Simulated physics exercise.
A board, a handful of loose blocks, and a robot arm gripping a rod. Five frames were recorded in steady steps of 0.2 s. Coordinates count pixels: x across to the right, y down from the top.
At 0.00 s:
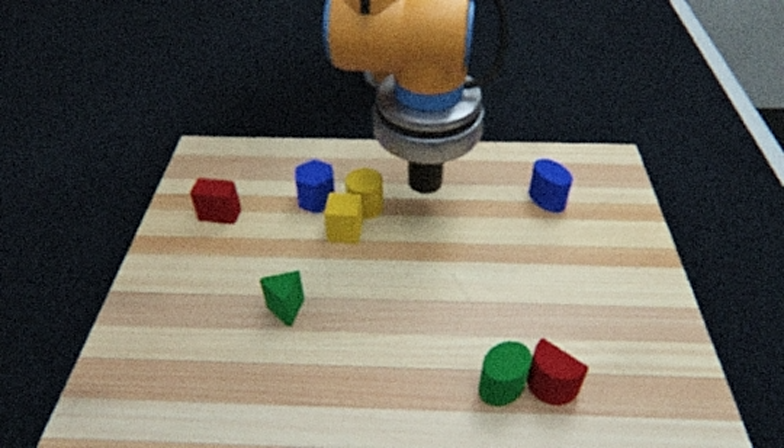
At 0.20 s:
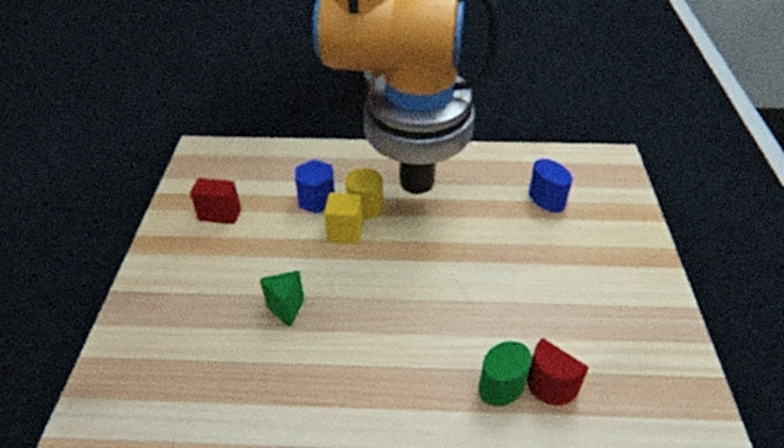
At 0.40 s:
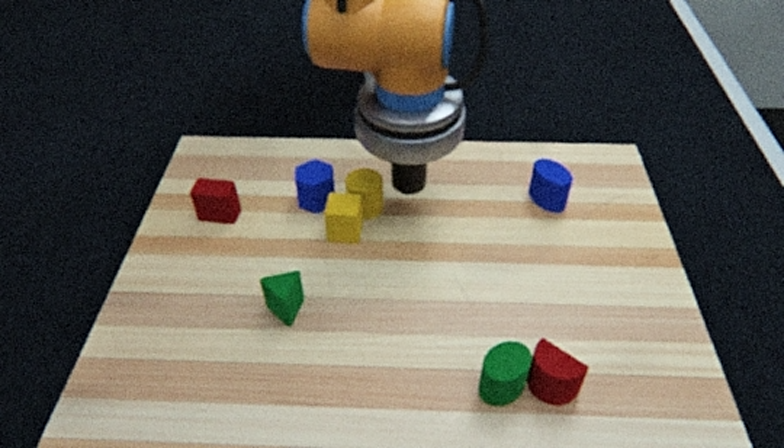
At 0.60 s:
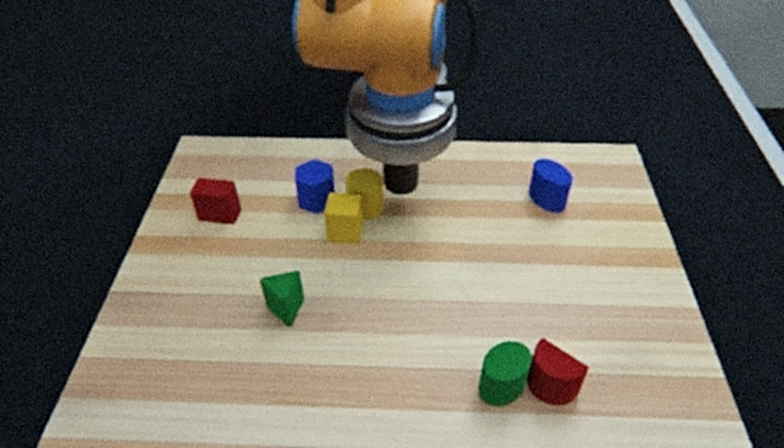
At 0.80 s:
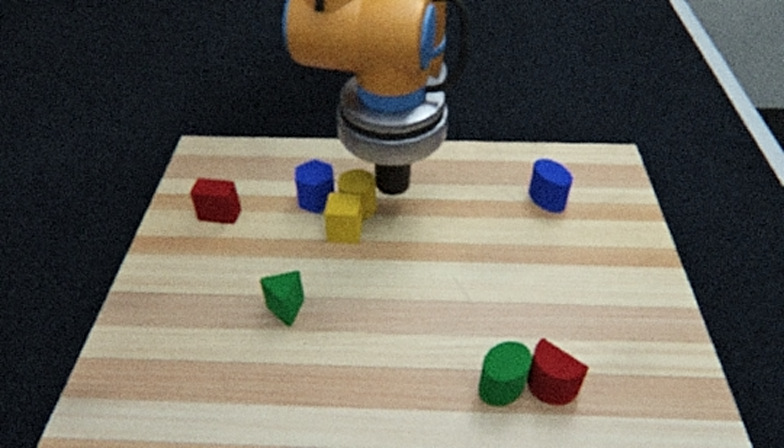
An orange robot arm moved slowly left above a wooden board of scattered colored blocks, bringing its dark rod up to the yellow round block, which then shifted slightly left behind the yellow cube.
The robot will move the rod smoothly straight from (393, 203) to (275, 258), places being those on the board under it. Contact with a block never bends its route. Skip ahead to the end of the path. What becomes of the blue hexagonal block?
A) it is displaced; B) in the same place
Choice A: It is displaced.
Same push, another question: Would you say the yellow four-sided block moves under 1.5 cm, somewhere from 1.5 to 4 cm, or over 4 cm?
It ends farther than 4 cm from its spot.
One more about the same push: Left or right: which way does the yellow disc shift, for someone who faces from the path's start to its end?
Shifts right.
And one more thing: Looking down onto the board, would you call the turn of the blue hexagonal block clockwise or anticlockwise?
It turns round clockwise.
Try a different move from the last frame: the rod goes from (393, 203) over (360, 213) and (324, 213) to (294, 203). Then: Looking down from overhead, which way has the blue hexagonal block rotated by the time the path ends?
Its rotation is clockwise.
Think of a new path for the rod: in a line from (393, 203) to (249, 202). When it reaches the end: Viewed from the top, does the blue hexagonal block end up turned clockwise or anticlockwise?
It rotates clockwise.
On the path given first. One third of the way, rod at (355, 202); blue hexagonal block at (296, 171), turned 50° clockwise; yellow four-sided block at (329, 215), turned 30° anticlockwise; yellow disc at (316, 192).
Two thirds of the way, rod at (314, 221); blue hexagonal block at (289, 171), turned 80° clockwise; yellow four-sided block at (298, 236), turned 90° anticlockwise; yellow disc at (280, 198).
At the end, rod at (271, 240); green three-sided block not moved; blue hexagonal block at (289, 171), turned 80° clockwise; yellow four-sided block at (280, 255), turned 125° anticlockwise; yellow disc at (269, 200).
